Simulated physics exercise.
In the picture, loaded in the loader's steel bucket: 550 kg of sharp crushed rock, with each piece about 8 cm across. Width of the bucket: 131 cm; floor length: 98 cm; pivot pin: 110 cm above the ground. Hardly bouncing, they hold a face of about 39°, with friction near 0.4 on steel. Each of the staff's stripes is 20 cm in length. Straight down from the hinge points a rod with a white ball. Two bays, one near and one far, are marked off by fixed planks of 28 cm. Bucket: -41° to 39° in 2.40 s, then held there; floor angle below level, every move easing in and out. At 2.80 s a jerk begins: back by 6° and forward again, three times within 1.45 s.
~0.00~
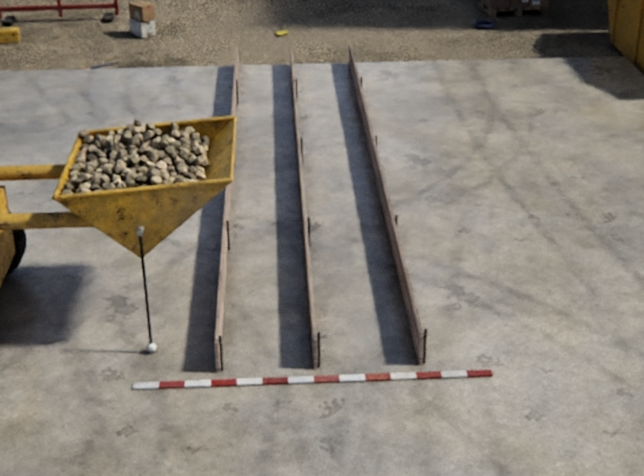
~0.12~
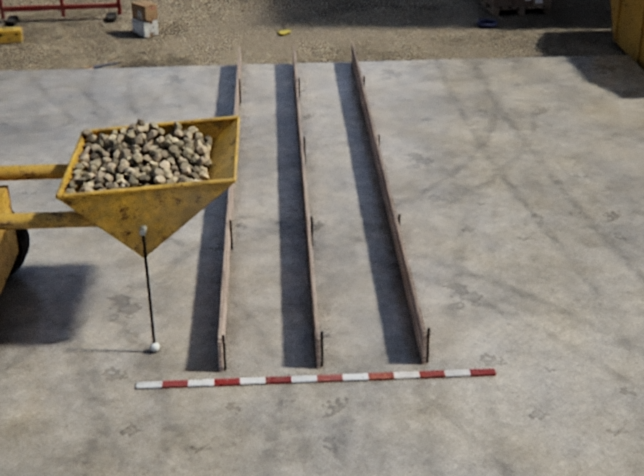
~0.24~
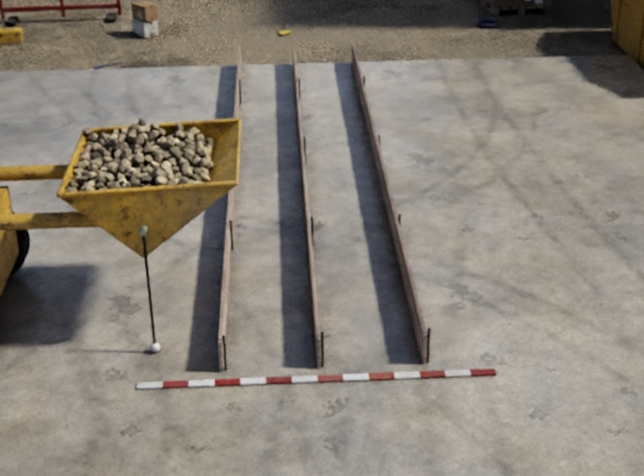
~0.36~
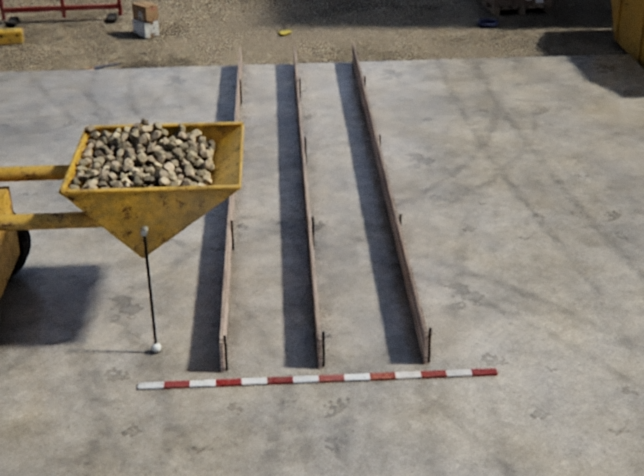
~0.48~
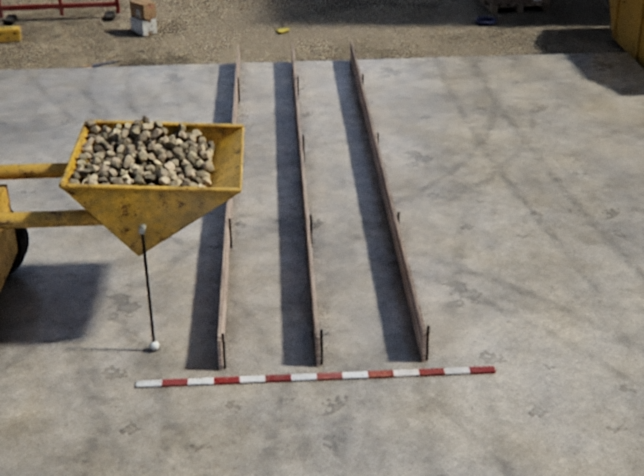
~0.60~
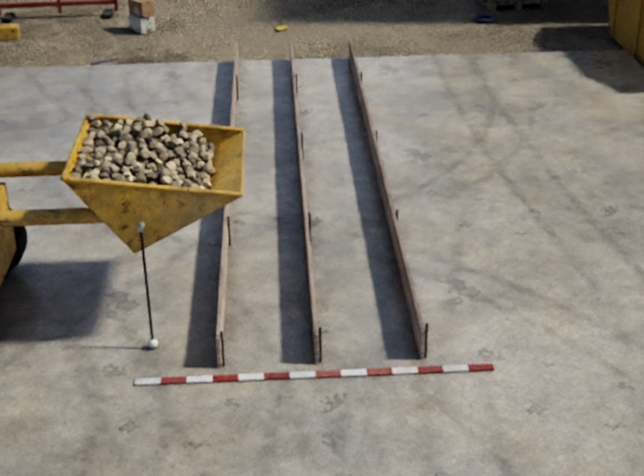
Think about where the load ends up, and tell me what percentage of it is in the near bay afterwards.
Roughly 100 per cent of the load.
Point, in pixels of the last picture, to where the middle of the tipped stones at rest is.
Their centre sits close to (263, 284).
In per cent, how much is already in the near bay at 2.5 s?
I'd say near 75 per cent at that time.
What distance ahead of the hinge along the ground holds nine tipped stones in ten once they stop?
Around 120 centimetres.
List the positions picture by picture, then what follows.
Lip at (232, 180), floor tilted -41°, highest stones at (135, 134), in the first frame.
The bucket is at -40°, its lip at (235, 180); the top of the load is at (139, 134); the stones move at 0.0 m/s on average, in the second frame.
Lip at (237, 183), floor tilted -39°, highest stones at (140, 134); the stones move at 0.1 m/s on average, in the third frame.
Lip at (240, 187), floor tilted -36°, highest stones at (135, 133); the stones move at 0.1 m/s on average, in the fourth frame.
The bucket is at -33°, its lip at (241, 191); the top of the load is at (132, 129); the stones move at 0.2 m/s on average, in the fifth frame.
The bucket is at -28°, its lip at (242, 195); the top of the load is at (115, 129); the stones move at 0.2 m/s on average, in the sixth frame.
After 1.8 s the floor is at 27°; 98 % in the bucket, 2 % in the near bay; the foremost stones are at (246, 250).
After 2.5 s the floor is at 39°; 26 % in the bucket, 74 % in the near bay; the foremost stones are at (305, 286).
After 4.7 s the floor is at 39°; 0 % in the bucket, 1 % short of the bays, 98 % in the near bay; the foremost stones are at (308, 270).
After 7.5 s the floor is at 39°; 0 % in the bucket, 1 % short of the bays, 98 % in the near bay; the foremost stones are at (308, 270).
